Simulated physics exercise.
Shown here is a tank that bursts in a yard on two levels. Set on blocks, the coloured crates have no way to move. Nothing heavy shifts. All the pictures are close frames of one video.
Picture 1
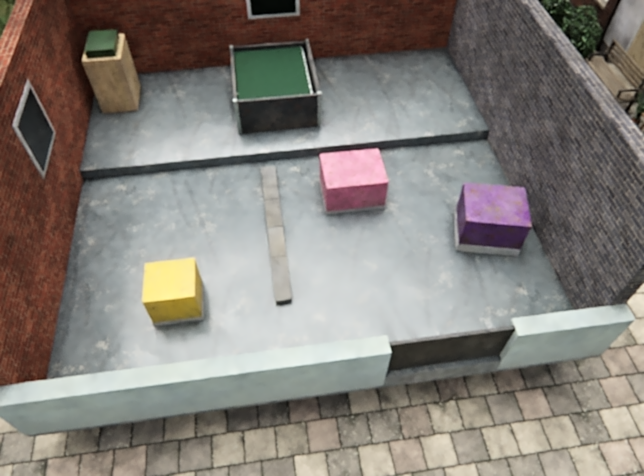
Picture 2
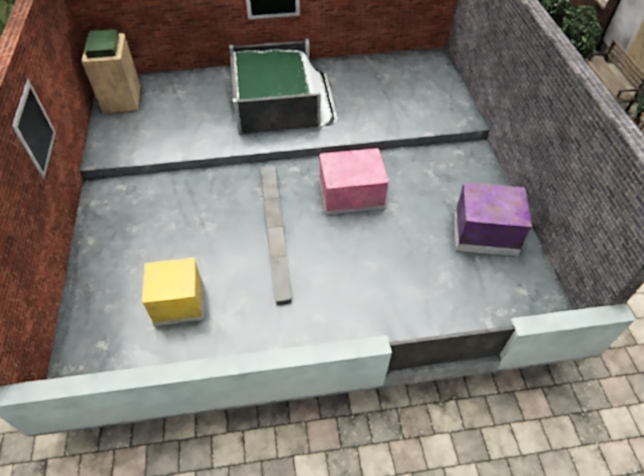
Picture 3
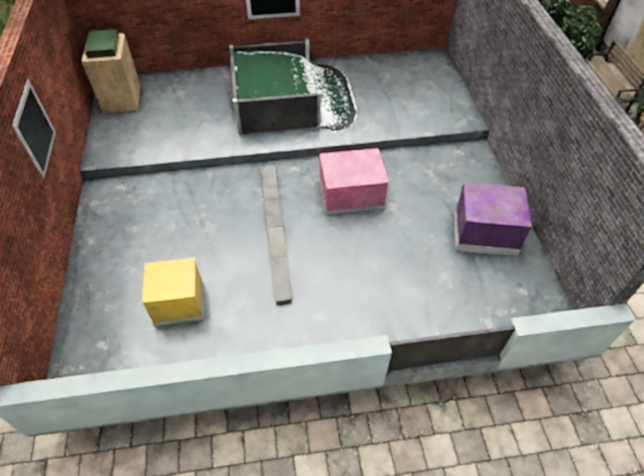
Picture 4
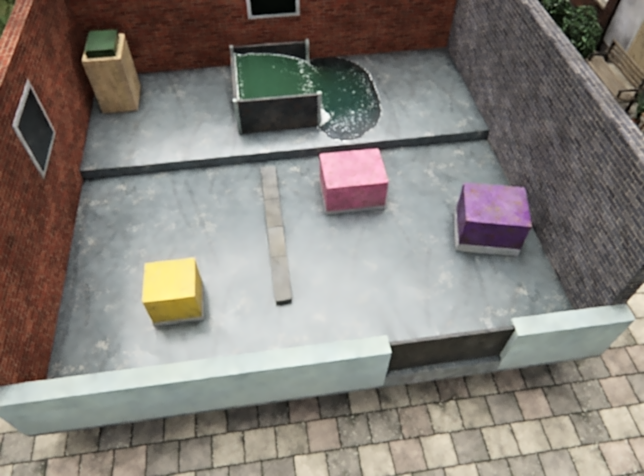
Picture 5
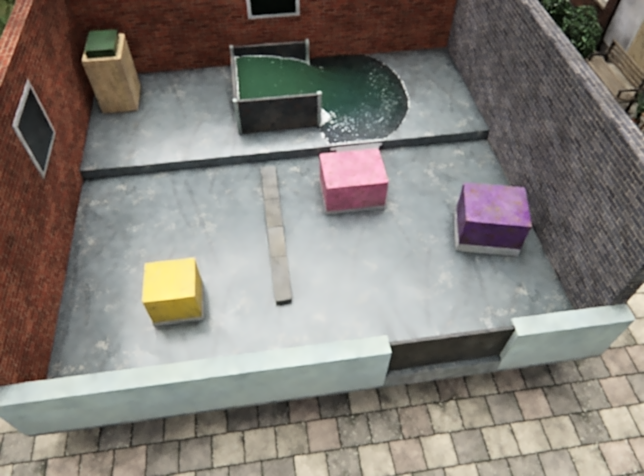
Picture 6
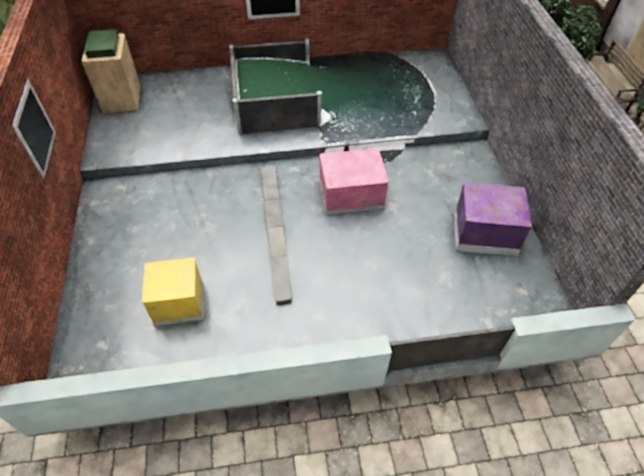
Green water pours from the open right side of a tank and spreads across the upper level.
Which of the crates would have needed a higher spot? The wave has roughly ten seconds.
In the end I expect the purple crate to get touched. I expect the yellow crate to never get touched. I expect the pink crate to get touched.
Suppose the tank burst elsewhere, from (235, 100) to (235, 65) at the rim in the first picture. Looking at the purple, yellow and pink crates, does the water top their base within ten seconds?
The purple crate is not reached; the yellow crate is reached; the pink crate is not reached.
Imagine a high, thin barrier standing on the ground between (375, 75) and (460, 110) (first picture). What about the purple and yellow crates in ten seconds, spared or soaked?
Next, the purple crate is inundated, but the yellow crate is never reached.
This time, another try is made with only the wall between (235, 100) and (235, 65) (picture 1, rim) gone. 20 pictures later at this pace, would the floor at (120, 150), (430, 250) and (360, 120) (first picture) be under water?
Point by point: Drenched, unwetted, unwetted.
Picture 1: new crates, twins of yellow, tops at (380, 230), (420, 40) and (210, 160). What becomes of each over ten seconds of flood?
Well, the first one goes wet, the second goes wet, and the third is never reached.
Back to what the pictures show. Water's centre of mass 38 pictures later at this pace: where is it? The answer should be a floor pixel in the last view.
I'd place it roughly at (387, 165).
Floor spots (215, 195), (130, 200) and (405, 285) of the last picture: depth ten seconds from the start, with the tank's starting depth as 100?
Roughly 2, 2 and 10 per cent, in turn.
A moment on, water covers 20 % of the floor; the purple crate not reached, the yellow crate not reached, the pink crate water round its plinth.
Next, water covers 25 % of the floor; the purple crate water round its plinth, the yellow crate not reached, the pink crate water round its plinth.
Then, water covers 30 % of the floor; the purple crate water round its plinth, the yellow crate not reached, the pink crate water round its plinth.
Later, water covers 50 % of the floor; the purple crate water round its plinth, the yellow crate not reached, the pink crate water round its plinth.
In the end, water covers 70 % of the floor; the purple crate was topped, the yellow crate stayed above the water, the pink crate was topped.
